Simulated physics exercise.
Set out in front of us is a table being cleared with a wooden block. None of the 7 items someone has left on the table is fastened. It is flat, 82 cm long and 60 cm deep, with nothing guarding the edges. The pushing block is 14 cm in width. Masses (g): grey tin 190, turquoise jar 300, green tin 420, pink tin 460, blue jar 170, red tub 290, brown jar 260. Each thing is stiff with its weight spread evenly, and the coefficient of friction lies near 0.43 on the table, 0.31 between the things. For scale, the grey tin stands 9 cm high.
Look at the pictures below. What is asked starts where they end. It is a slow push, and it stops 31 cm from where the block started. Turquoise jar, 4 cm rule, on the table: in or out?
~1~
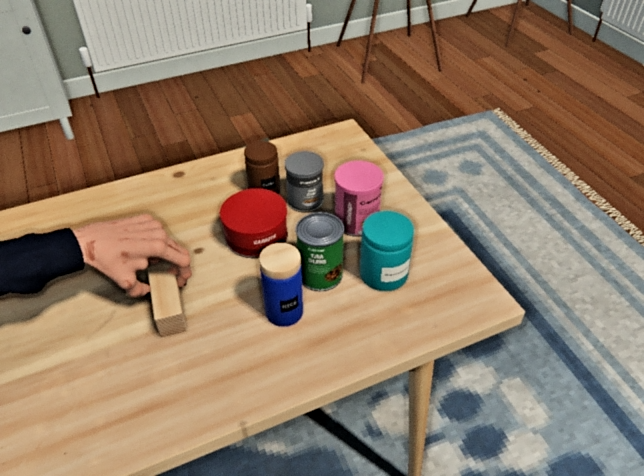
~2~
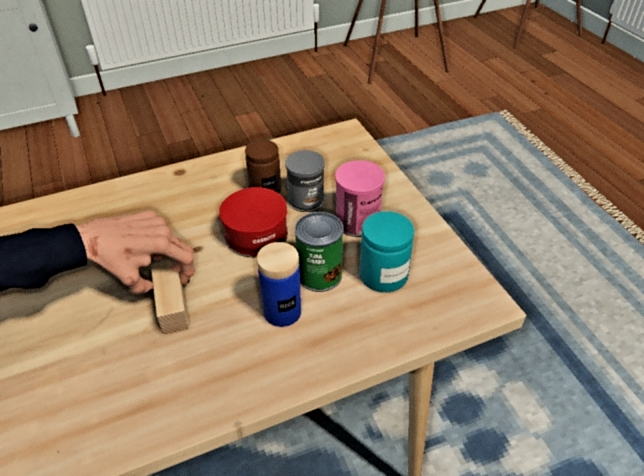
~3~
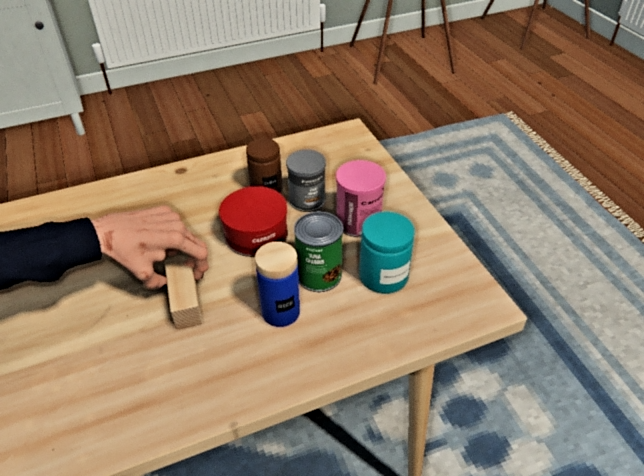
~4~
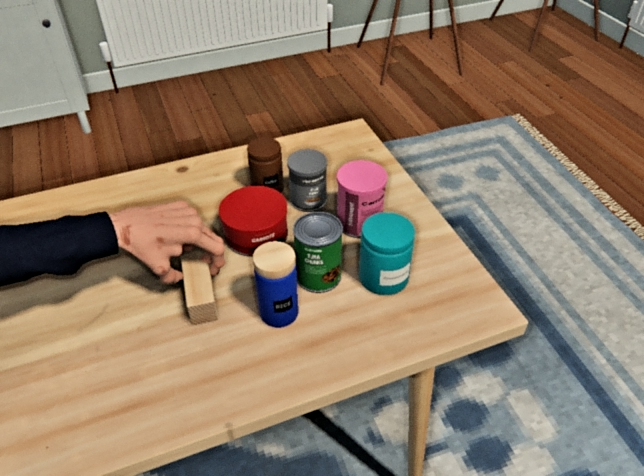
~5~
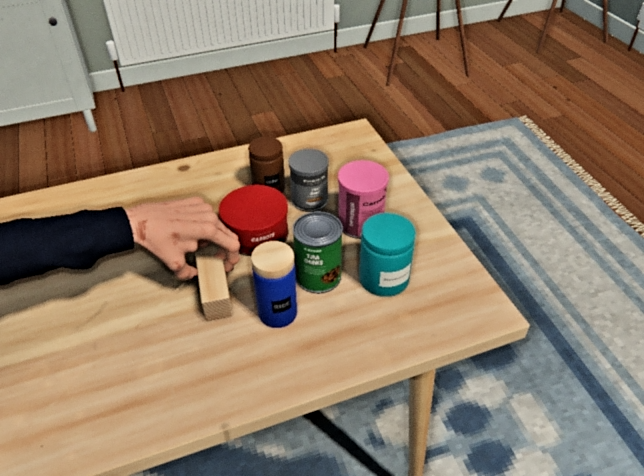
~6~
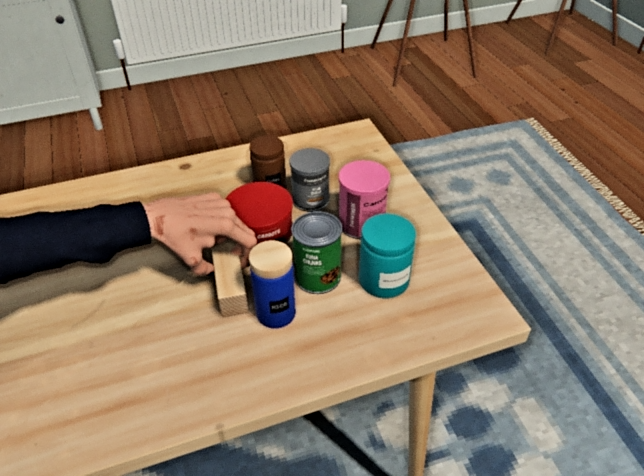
Displaced.
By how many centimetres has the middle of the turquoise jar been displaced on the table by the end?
Displacement: Approx. 7 cm.
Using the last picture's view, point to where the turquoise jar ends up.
Near (433, 258).
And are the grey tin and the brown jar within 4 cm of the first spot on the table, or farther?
Grey tin: Remains in place. Brown jar: Remains in place.
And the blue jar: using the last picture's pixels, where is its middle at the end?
End point: Approx. (316, 290).
Then, 0.20 s past the last view, block slid 14 cm; red tub shifted 3 cm; blue jar shifted 2 cm.
Then, 0.60 s past the last view, block slid 21 cm; blue jar shifted 6 cm; red tub shifted 4 cm; green tin shifted 2 cm.
Then, 0.90 s past the last view, block slid 26 cm; turquoise jar shifted 4 cm near (412, 256); green tin shifted 7 cm; blue jar shifted 6 cm.
Then, 1.10 s past the last view, block slid 30 cm; turquoise jar shifted 6 cm near (428, 258); green tin shifted 11 cm; blue jar shifted 6 cm.
Finally, not toppled but over 4 cm from the start, turquoise jar, green tin, blue jar and red tub; the other 3 still in place (within 4 cm). Final places as that camera would see them, turquoise jar near (433, 258).
